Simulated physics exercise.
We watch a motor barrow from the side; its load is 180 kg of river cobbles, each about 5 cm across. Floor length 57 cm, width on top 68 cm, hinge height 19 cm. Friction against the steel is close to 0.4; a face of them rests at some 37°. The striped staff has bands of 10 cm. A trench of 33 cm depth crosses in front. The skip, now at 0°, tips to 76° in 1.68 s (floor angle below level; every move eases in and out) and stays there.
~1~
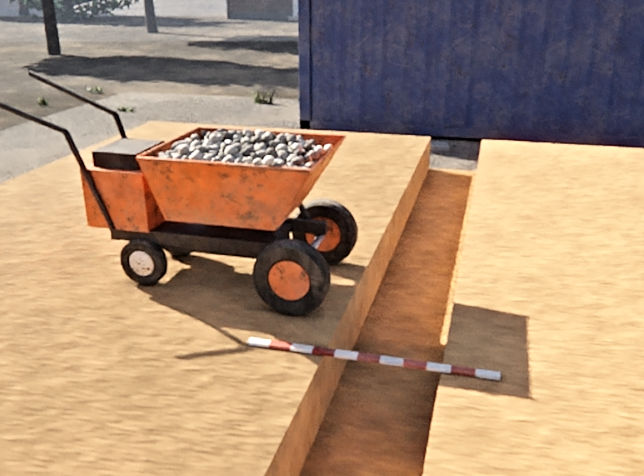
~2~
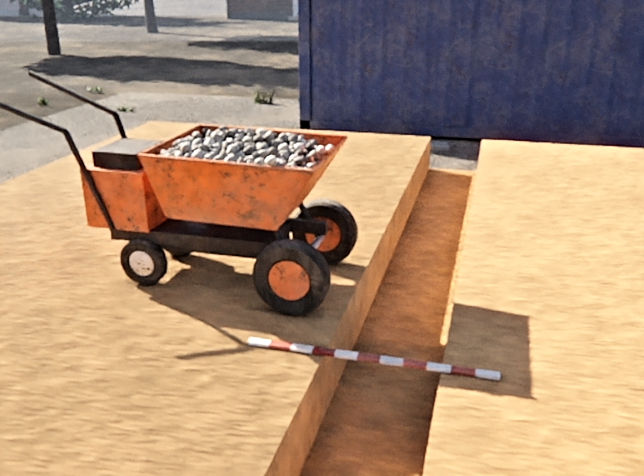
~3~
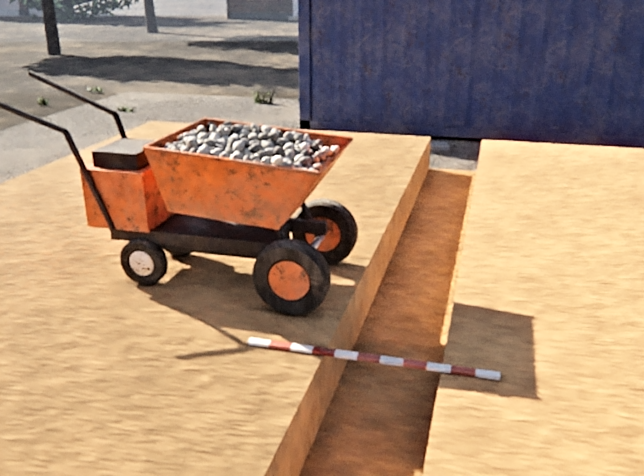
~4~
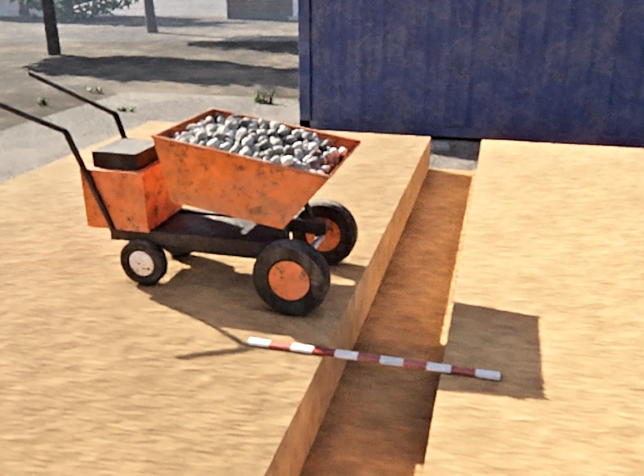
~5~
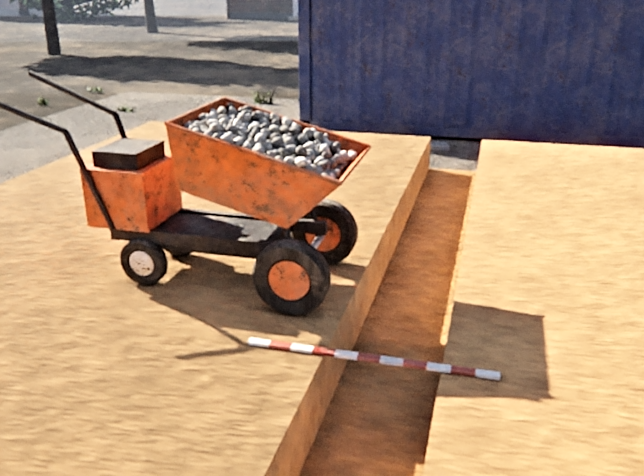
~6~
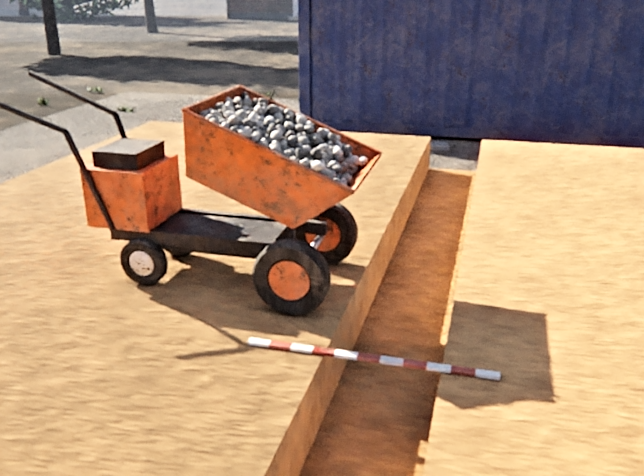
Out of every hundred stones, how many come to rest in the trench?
Some 60 per cent of it.
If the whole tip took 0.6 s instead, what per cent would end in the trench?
In that case some 30 per cent.
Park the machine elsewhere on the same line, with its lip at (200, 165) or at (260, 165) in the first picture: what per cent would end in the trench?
About 80 and 100 per cent.
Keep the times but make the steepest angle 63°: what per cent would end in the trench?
It would be near 45 per cent.
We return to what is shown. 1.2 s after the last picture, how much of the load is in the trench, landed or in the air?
Some 25 per cent.
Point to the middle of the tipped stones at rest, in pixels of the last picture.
Near (442, 331).
Then, 0.7 s after the last picture the floor is at 64°, 97 % in the skip, 3 % in the trench; the foremost stones are at (444, 260).
Then, 1.2 s after the last picture the floor is at 76°, 46 % in the skip, 23 % in the trench, 32 % past the trench; the foremost stones are at (574, 307).
Then, 1.5 s after the last picture the floor is at 76°, 22 % in the skip, 36 % in the trench, 42 % past the trench; the foremost stones are at (642, 311).
Then, 3.5 s after the last picture the floor is at 76°, 0 % in the skip, 60 % in the trench, 40 % past the trench; the foremost stones are past the picture's edge.
